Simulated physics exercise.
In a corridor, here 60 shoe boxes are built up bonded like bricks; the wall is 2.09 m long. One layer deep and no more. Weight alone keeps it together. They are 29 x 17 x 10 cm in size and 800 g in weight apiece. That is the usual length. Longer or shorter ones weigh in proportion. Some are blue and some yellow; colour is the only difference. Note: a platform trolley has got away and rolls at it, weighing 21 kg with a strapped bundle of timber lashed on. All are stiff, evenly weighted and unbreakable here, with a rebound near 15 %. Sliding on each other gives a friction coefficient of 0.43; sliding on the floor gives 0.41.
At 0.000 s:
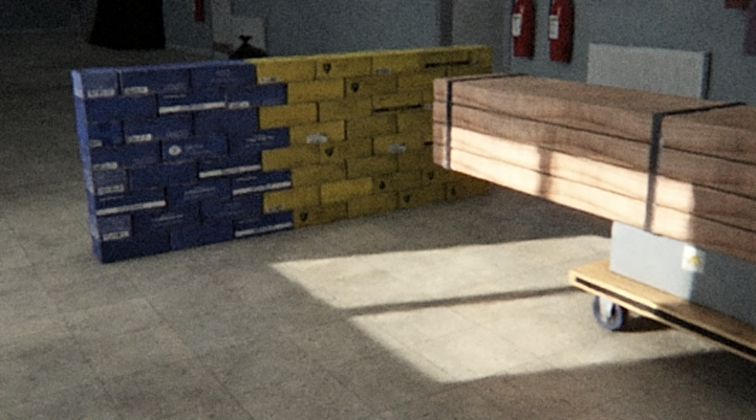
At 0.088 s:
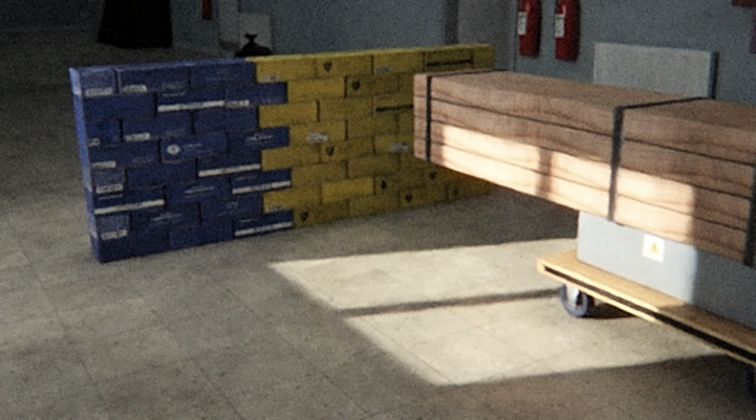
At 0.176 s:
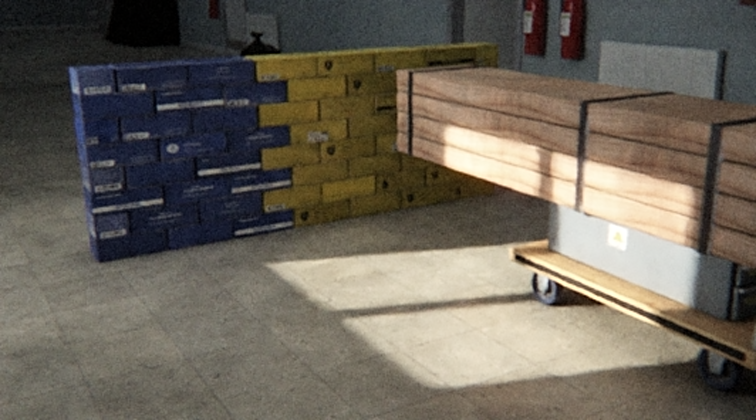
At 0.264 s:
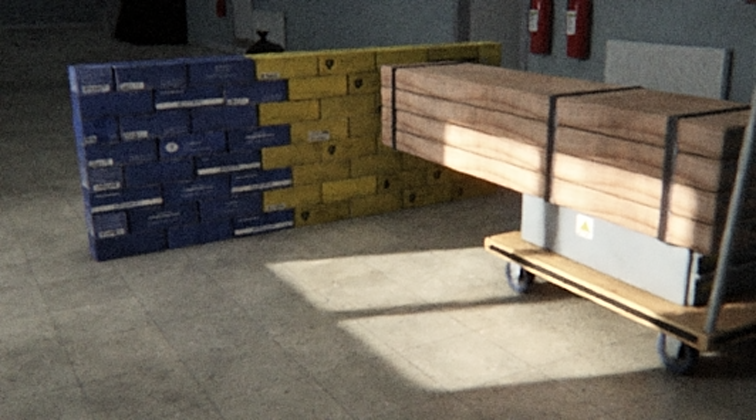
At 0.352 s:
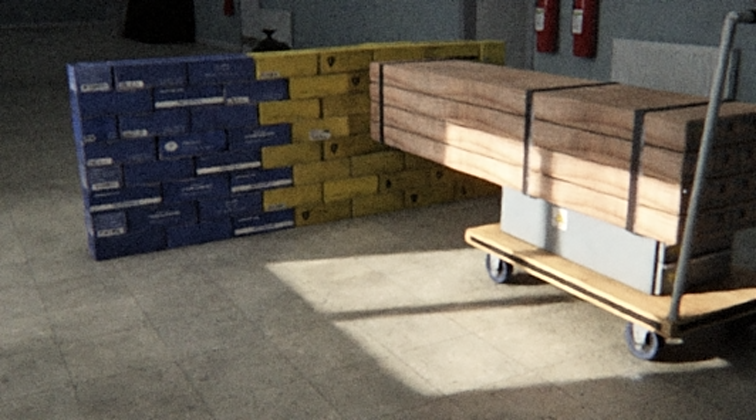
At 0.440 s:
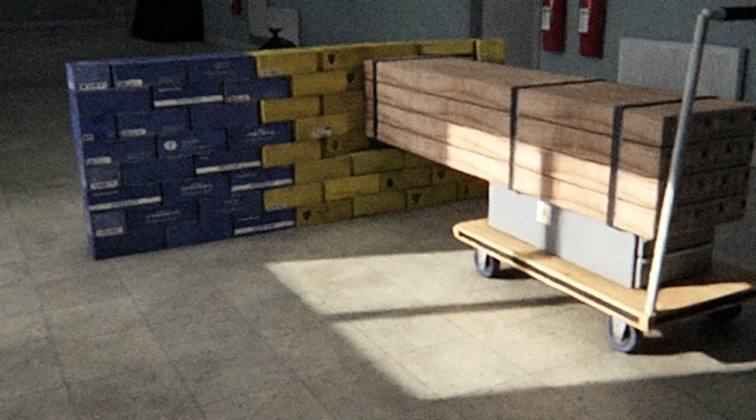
The footage shows a platform trolley carrying a long strapped load of brown planks rolling leftward across a sunlit floor toward a low wall of blue and yellow boxes, then pushing into the yellow section, shifting some boxes slightly.
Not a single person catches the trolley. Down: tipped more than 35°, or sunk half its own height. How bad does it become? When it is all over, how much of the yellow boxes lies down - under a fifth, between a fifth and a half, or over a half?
Down at the end: Over a half.
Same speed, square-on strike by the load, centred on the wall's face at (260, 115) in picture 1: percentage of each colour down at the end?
Down at the end: Yellow 20 percent, blue 60 percent.
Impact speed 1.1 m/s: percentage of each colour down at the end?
Yellow 80%, blue 10%.
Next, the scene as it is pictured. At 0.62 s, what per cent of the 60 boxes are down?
10 per cent at that moment.
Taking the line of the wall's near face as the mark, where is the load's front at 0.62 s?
Measured: Approx. 25 cm.
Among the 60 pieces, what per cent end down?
Estimate: About 45% of them.
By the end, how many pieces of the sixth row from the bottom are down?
Down at the end: 5.
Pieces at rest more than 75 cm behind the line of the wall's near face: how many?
About 12 pieces.
By 0.62 s, load 26 cm past the wall's line, still rolling; 5 of the 36 yellow boxes down (5 of 60 in all colours); top yellow box tilted 15°, 34 mm lower.
By 0.88 s, load 44 cm past the wall's line, still rolling; 24 of the 36 yellow boxes down (26 of 60 in all colours); top yellow box tilted 58°, 35 cm lower.
By 1.26 s, load 66 cm past the wall's line, still rolling; 25 of the 36 yellow boxes down (27 of 60 in all colours); top yellow box upside down.
When it is over (2.9 s), load 1.00 m past the wall's line, stopped; 25 of the 36 yellow boxes down (27 of 60 in all colours); top yellow box upside down; top blue box unmoved. That is 69 per cent. In pixels of the last frame, middles, top yellow box near (385, 137), top blue box near (146, 72).
